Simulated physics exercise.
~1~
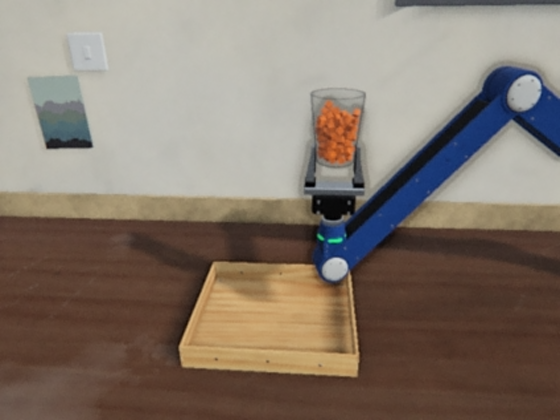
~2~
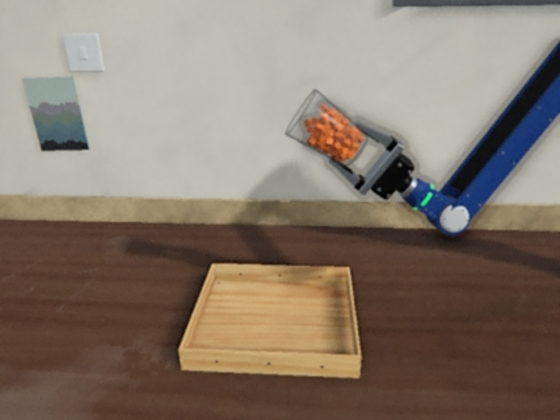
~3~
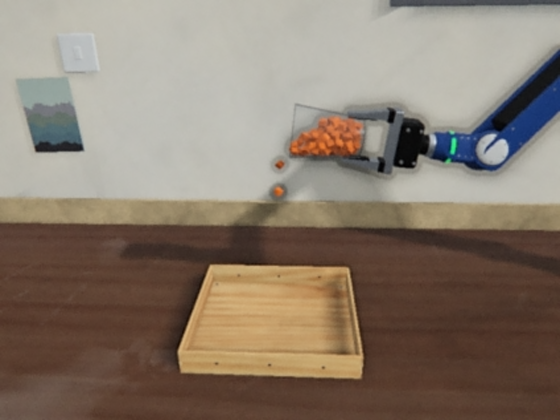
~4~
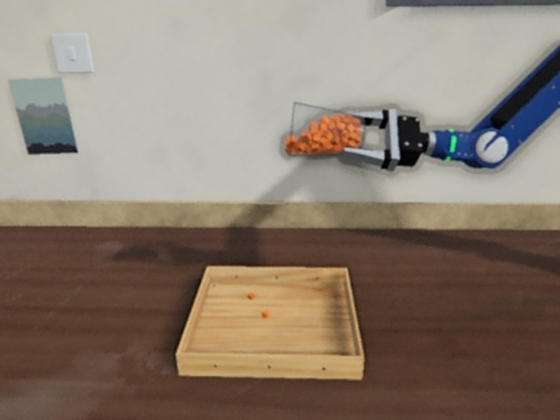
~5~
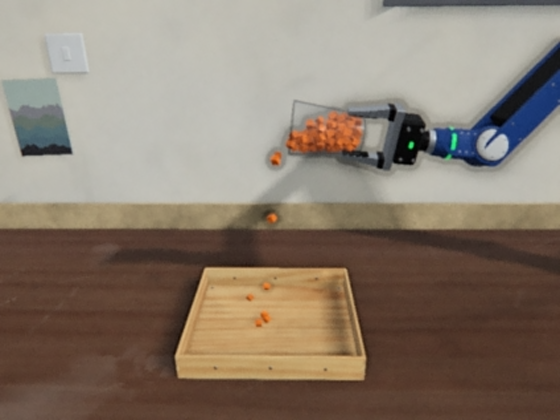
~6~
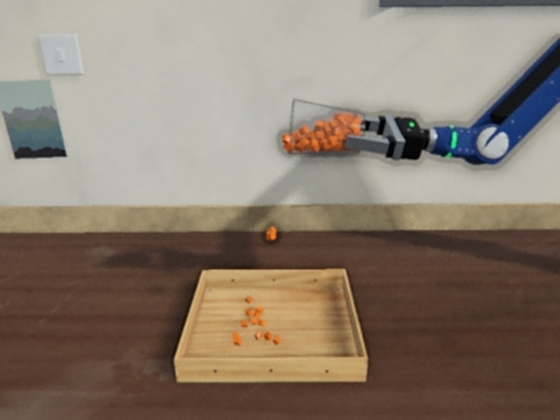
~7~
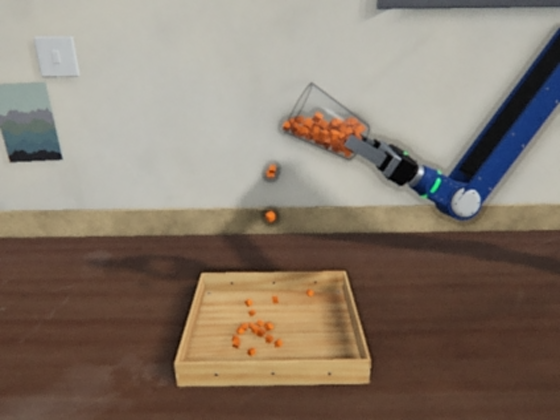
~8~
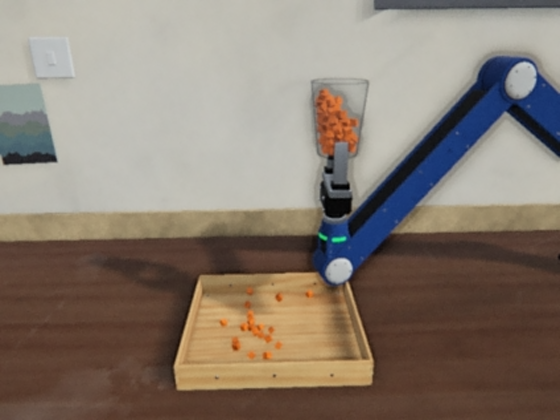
Blue robot arm tipping a clear cup of orange vegetable dice, scattering some into a wooden tray, then standing it upright, still mostly full.
